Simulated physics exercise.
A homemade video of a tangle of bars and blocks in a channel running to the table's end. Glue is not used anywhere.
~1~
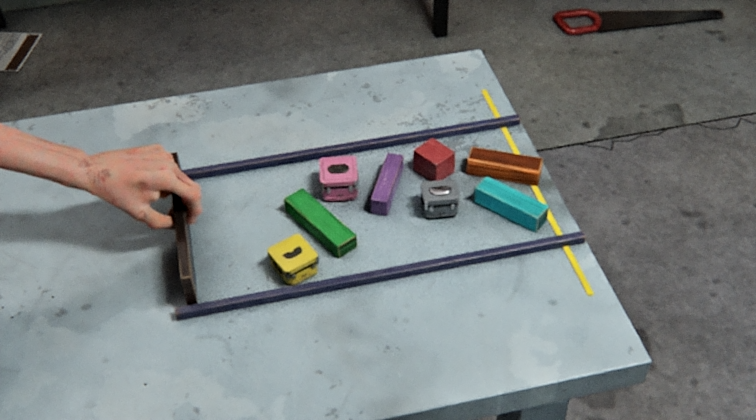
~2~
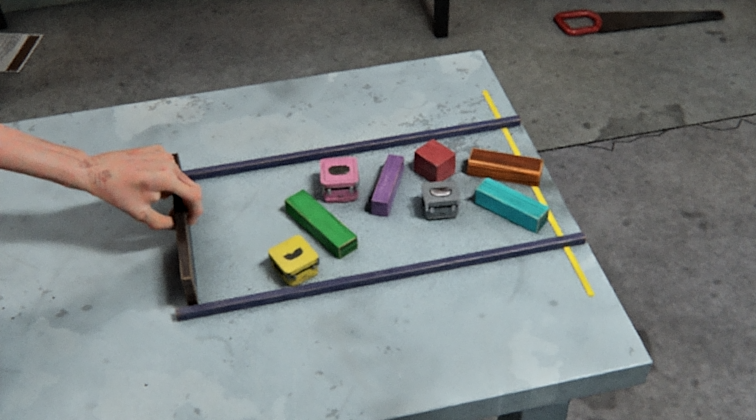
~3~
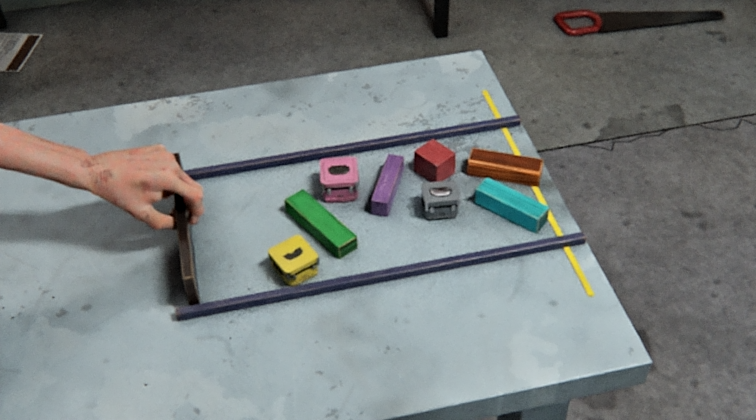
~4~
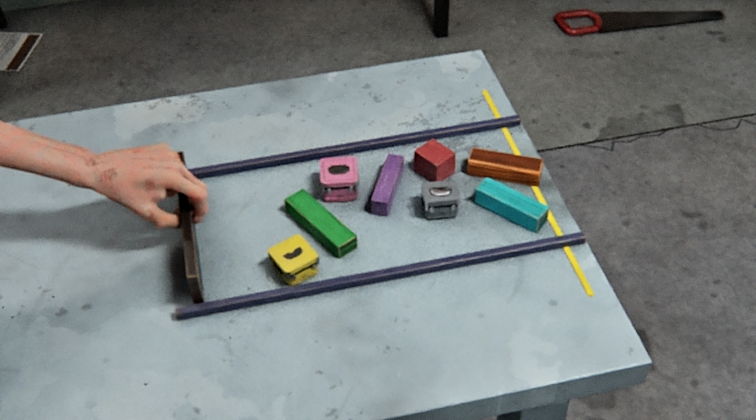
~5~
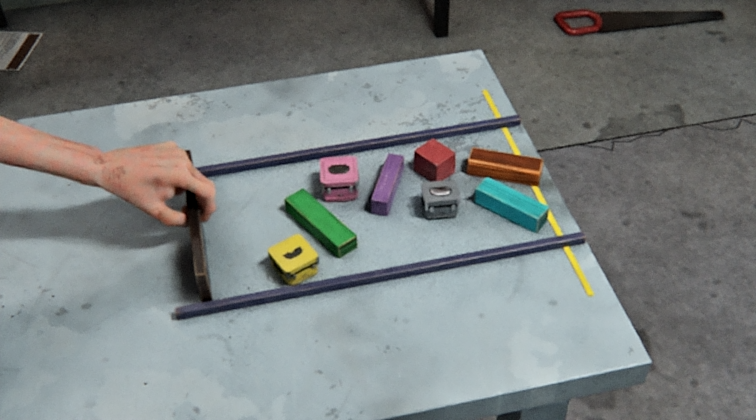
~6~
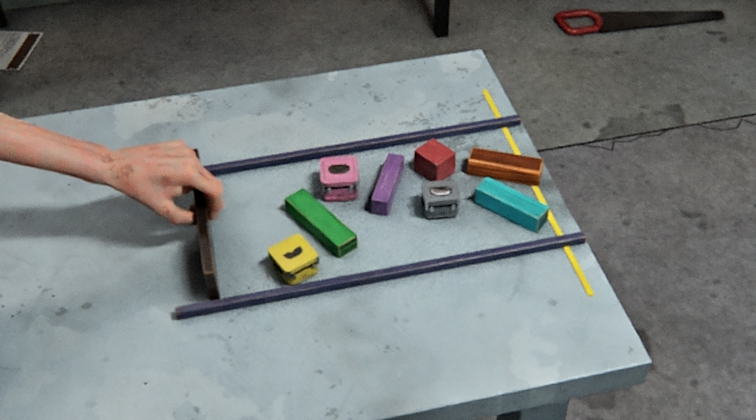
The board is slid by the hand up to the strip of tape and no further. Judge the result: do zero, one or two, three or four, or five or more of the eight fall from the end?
Five or more of them fall from the end.
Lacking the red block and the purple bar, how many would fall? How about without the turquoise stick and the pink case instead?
You'd see 4 fallen, and 5 in the other try.
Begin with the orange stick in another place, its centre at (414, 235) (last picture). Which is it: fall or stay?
If so, it ends up falling.
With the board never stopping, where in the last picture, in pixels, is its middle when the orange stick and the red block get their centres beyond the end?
Its middle is around (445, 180) and around (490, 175).
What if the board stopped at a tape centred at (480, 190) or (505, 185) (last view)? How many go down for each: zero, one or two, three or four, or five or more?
For the first tape the count would be 1 or 2, for the second three or four.
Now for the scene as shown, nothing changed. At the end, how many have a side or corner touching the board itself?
So the total is 2.
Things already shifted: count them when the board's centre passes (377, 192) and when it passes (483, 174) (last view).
Tally: First 6; then 8.
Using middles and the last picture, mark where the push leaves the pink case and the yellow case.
Near (527, 127) and (572, 215).
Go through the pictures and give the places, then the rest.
In the first frame, orange stick (504, 166); turquoise stick (511, 204); red block (434, 161); board (182, 226); tape (531, 180).
In the second frame, turquoise stick (512, 205); yellow case (294, 262).
In the third frame, red block (435, 162); pink case (340, 179).
In the fourth frame, orange stick (505, 167); purple bar (388, 184).
In the fifth frame, turquoise stick (511, 204); board (196, 223).
In the sixth frame, orange stick (505, 167); turquoise stick (511, 204); red block (435, 161); board (203, 222); tape (532, 181).
Soon after, none off yet; orange stick at rest near (505, 167); turquoise stick at rest near (511, 204); red block at rest near (435, 161).
Then, none off yet; orange stick moved a little near (537, 165); turquoise stick moved a little near (533, 198); red block moved well along near (485, 154).
At rest, the number that fall off is five or more; fallen, green stick, purple bar, grey case, red block, turquoise stick and orange stick.
